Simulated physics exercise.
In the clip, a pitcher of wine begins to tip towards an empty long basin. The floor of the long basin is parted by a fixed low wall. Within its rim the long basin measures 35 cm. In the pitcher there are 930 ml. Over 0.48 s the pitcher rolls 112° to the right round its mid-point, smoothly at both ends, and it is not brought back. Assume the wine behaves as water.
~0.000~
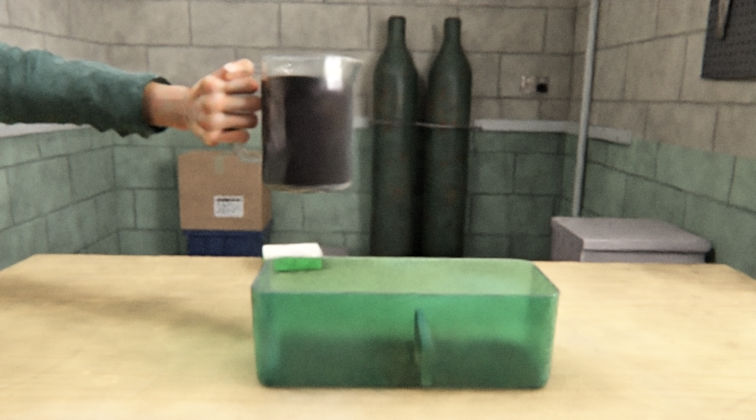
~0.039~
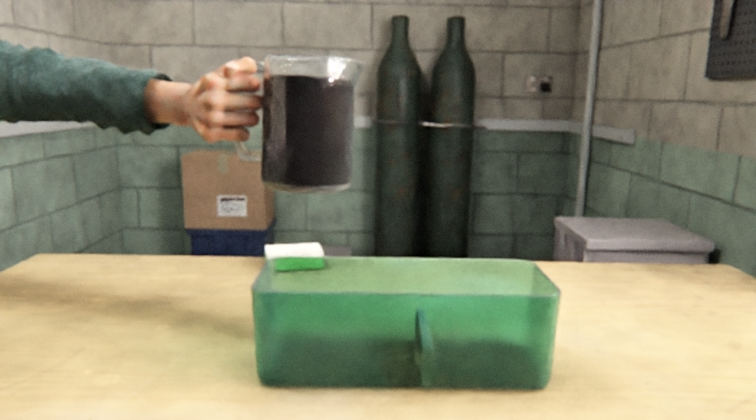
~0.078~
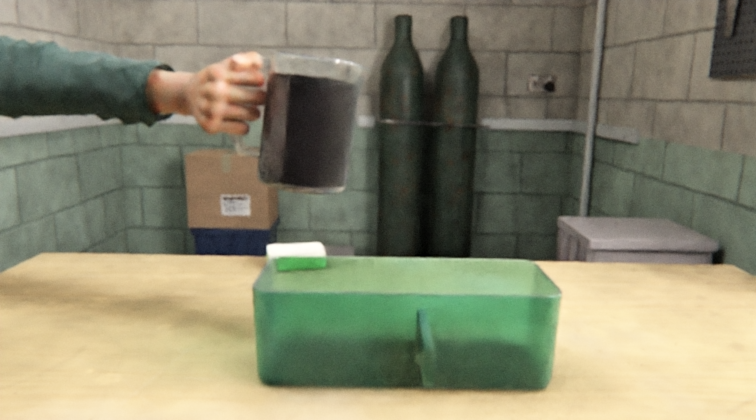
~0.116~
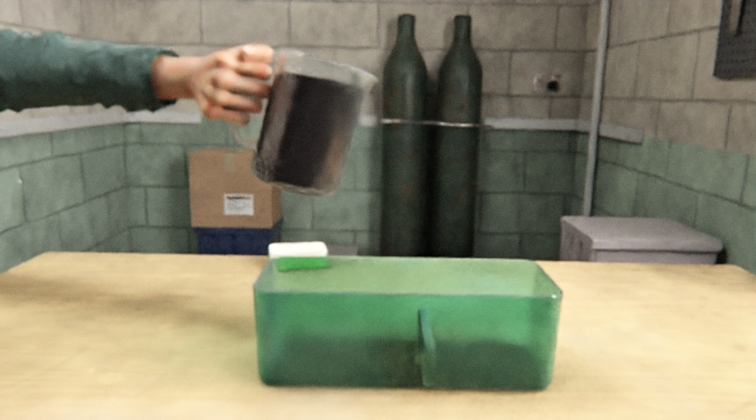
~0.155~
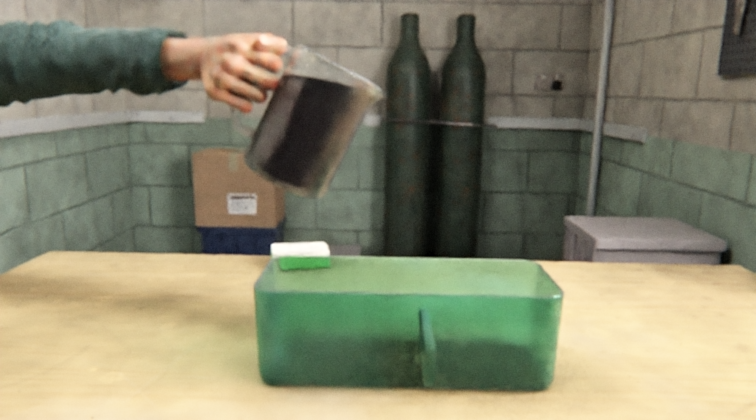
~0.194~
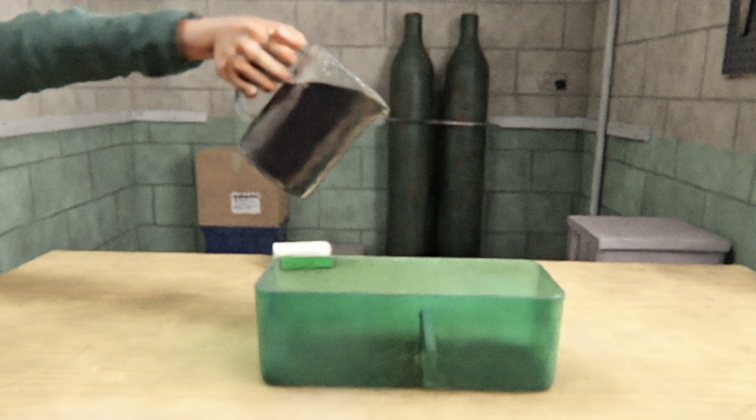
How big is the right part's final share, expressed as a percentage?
Some 69 per cent.
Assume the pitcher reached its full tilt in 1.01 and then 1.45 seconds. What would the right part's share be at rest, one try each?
Roughly 75 per cent the first time and 80 per cent the second.
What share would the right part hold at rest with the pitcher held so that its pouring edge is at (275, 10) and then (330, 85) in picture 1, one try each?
In order, 10 and 15 per cent.
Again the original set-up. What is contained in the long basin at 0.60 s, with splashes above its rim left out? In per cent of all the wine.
It works out near 56 per cent.
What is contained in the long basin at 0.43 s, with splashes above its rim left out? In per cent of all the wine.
The basin holds roughly 10 in a hundred parts at that moment.
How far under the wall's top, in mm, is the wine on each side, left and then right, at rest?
Left side: Around 36 mm. Right side: Around 8 mm.
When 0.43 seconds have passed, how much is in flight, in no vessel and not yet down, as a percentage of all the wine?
Around 32 percent.
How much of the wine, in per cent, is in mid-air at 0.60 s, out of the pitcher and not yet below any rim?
Close to 26 %.
By 0.43 s the tilt is 109° and 58 per cent is still to pour, 0 is left of the wall and 10 right of it.
By 0.60 s the tilt is 112° and 17 per cent is still to pour, 16 is left of the wall and 40 right of it.
By 0.78 s the tilt is 112° and 3 per cent is still to pour, 23 is left of the wall and 65 right of it.
By 0.98 s the tilt is 112° and 0 per cent is still to pour, 27 is left of the wall and 69 right of it.
At rest 27 per cent lies left of the wall, 69 right of it and 3 outside.
